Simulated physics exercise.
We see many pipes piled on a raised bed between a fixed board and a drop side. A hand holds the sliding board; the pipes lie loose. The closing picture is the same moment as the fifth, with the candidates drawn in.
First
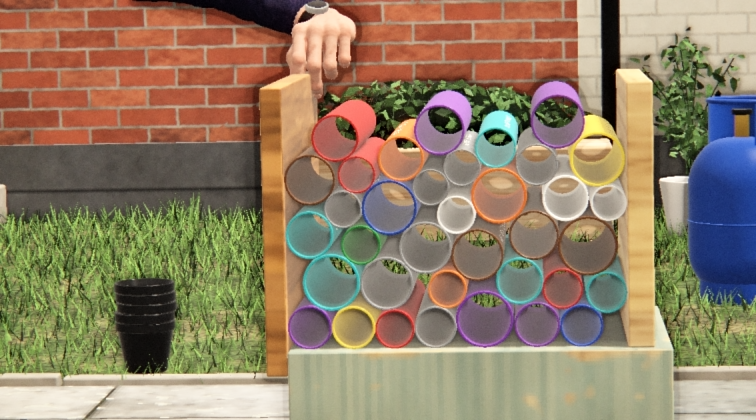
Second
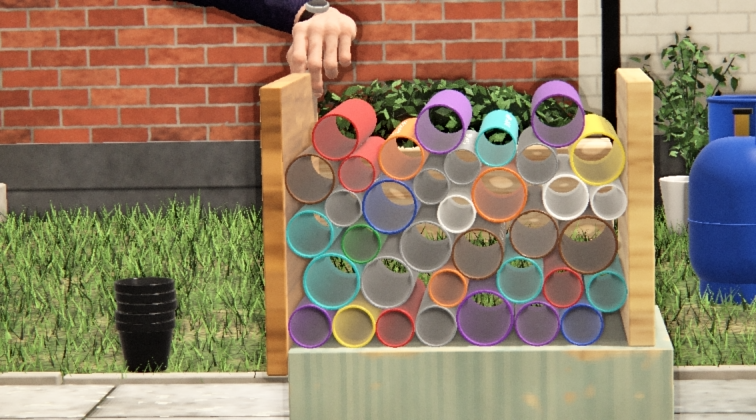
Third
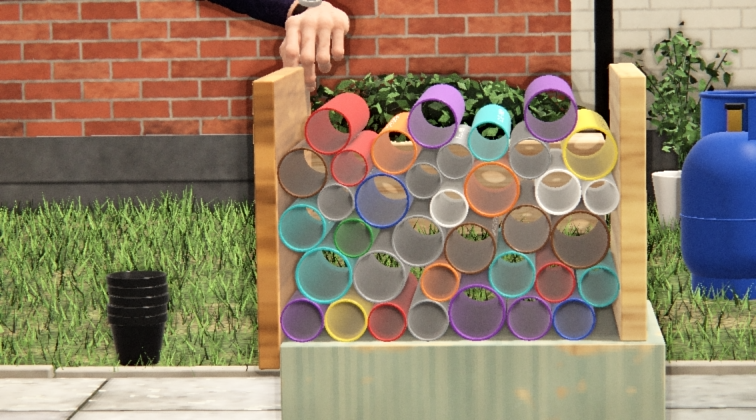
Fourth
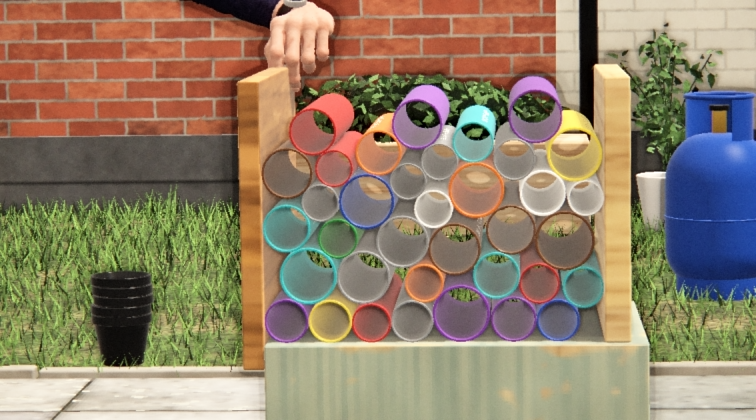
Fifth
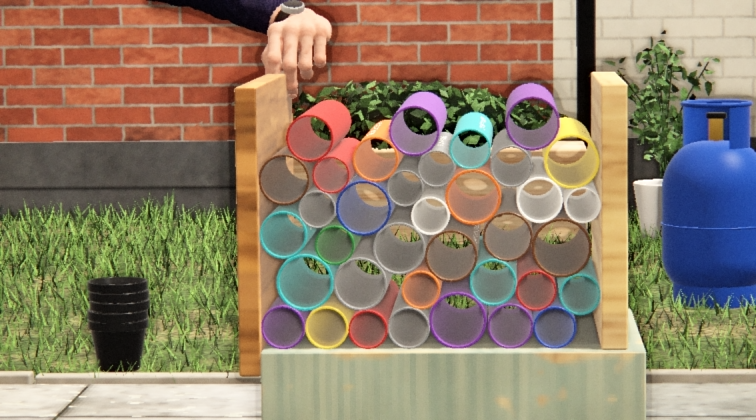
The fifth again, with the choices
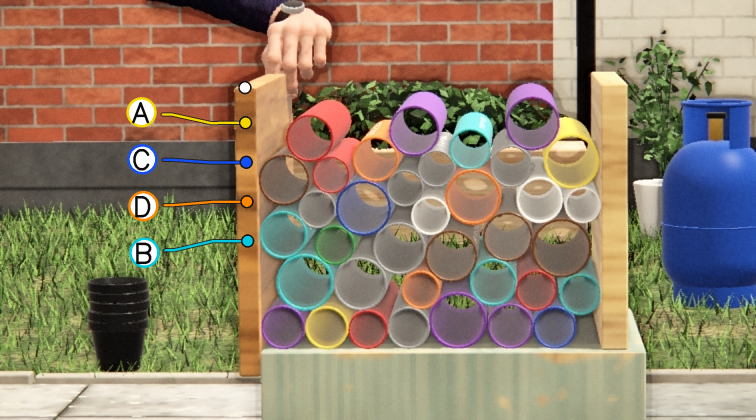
The clip opens on colourful, loose pipes stacked between two wooden boards, with a hand at the top of the left board and black pots on the grass. The view then drifts slightly, shifting the whole scene left, while the hand, boards and pipes show no clear movement of their own.
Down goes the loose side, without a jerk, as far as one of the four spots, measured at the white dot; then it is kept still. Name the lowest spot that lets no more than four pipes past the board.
Lower it to B and no more.
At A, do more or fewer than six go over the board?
Fewer than six.
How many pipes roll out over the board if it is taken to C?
The count is none.
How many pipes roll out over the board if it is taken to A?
At A the number is none.
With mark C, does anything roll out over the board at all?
At C: No.
On the copy, A at (245, 123); B at (247, 241); C at (246, 162); D at (247, 202); the white dot at (245, 87).
On B. First, top of the board (258, 158).
Then, top of the board (260, 238).
Finally, top of the board (260, 240), two out over the board.
By contrast, A none out over the board; C none out over the board; D none out over the board.
